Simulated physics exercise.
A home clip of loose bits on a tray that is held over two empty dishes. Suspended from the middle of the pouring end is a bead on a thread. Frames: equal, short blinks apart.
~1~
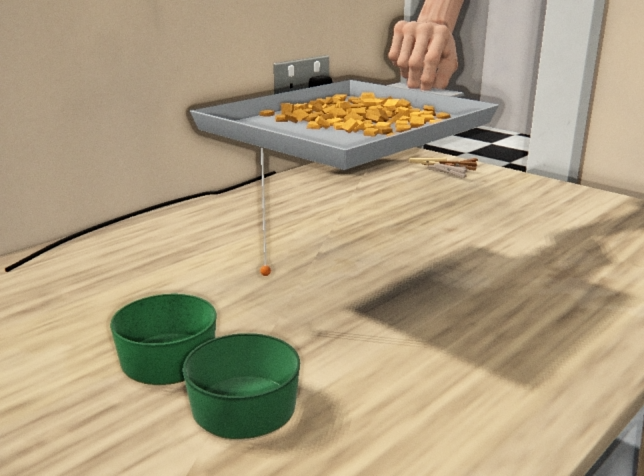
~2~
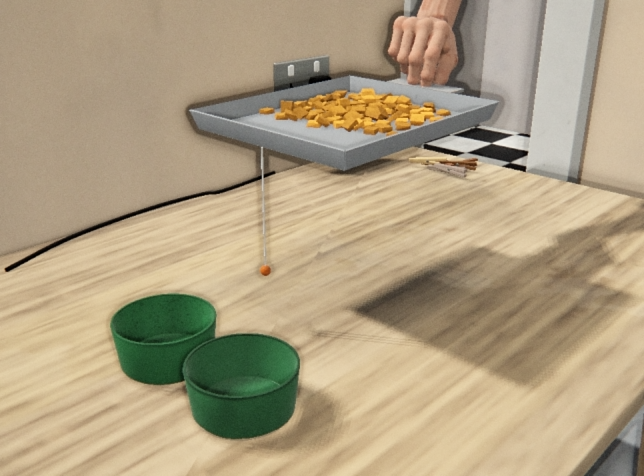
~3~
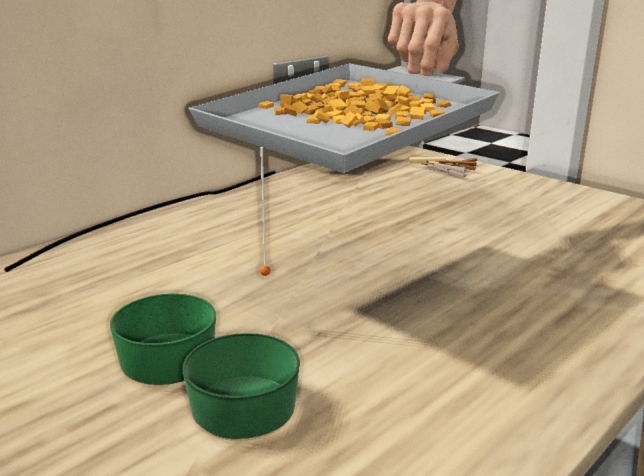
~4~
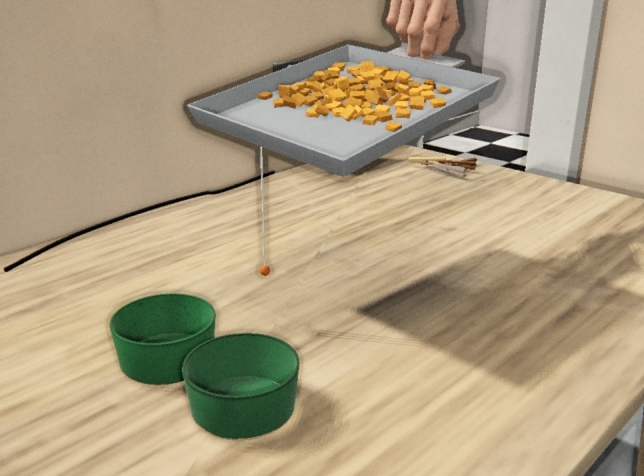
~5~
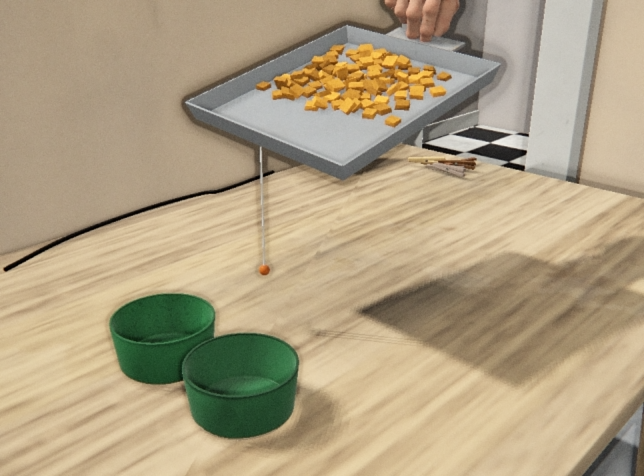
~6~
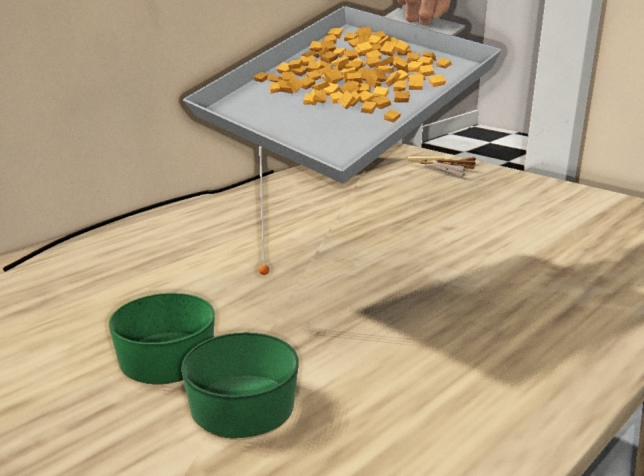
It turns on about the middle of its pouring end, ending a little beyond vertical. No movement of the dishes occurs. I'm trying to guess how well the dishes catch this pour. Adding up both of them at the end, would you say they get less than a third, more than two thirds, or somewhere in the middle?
I'd say less than a third.
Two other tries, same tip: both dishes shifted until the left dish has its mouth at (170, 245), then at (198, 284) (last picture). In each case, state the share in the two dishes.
Trial 1: 0 percent; trial 2: 40 percent.
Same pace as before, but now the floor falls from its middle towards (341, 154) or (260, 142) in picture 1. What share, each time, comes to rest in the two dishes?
The first try gives close to 0 percent; the next gives 10 percent.
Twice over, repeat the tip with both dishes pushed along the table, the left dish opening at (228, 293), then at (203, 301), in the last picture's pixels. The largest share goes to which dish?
First try, the dish at right; second try, the dish at right.
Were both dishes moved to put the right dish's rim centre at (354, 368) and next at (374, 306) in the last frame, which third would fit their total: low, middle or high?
Try one: One to two thirds. Try two: Below one third.
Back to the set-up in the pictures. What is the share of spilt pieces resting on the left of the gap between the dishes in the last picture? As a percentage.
It amounts to some 0 percent.
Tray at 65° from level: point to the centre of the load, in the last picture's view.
The load is centred around (319, 165).
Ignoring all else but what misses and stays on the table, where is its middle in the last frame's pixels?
About (321, 373).
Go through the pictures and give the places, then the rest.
In the first picture, corners of the pouring end (198, 111) and (345, 147), level; middle of the load (358, 111), small crackers; left dish (122, 355); right dish (198, 407); bead on its thread (266, 271).
In the second picture, corners of the pouring end (198, 110) and (344, 148), level; middle of the load (358, 108).
In the third picture, corners of the pouring end (197, 108) and (344, 151), tipped barely, lowest at the right corner; middle of the load (358, 101).
In the fourth picture, corners of the pouring end (195, 105) and (343, 156), tipped a little, lowest at the right corner; middle of the load (357, 89).
In the fifth picture, corners of the pouring end (193, 101) and (342, 161), tipped clearly, lowest at the right corner; middle of the load (356, 77).
In the sixth picture, corners of the pouring end (191, 99) and (341, 165), tipped clearly, lowest at the right corner; middle of the load (354, 66); left dish (120, 354); right dish (196, 406).
Just after the last frame, tray tipped steeply; the larger part on the tray; roughly a quarter in the air.
A moment on, tray tipped past a quarter turn; roughly a quarter on the tray; about a tenth in the right dish; just a few in the left dish; roughly half outside both; roughly a quarter in the air.
Further on, tray tipped past a quarter turn; about a tenth in the right dish; just a few in the left dish; almost all outside both.
When it is over, tray tipped past a quarter turn; about a tenth in the right dish; just a few in the left dish; almost all outside both.
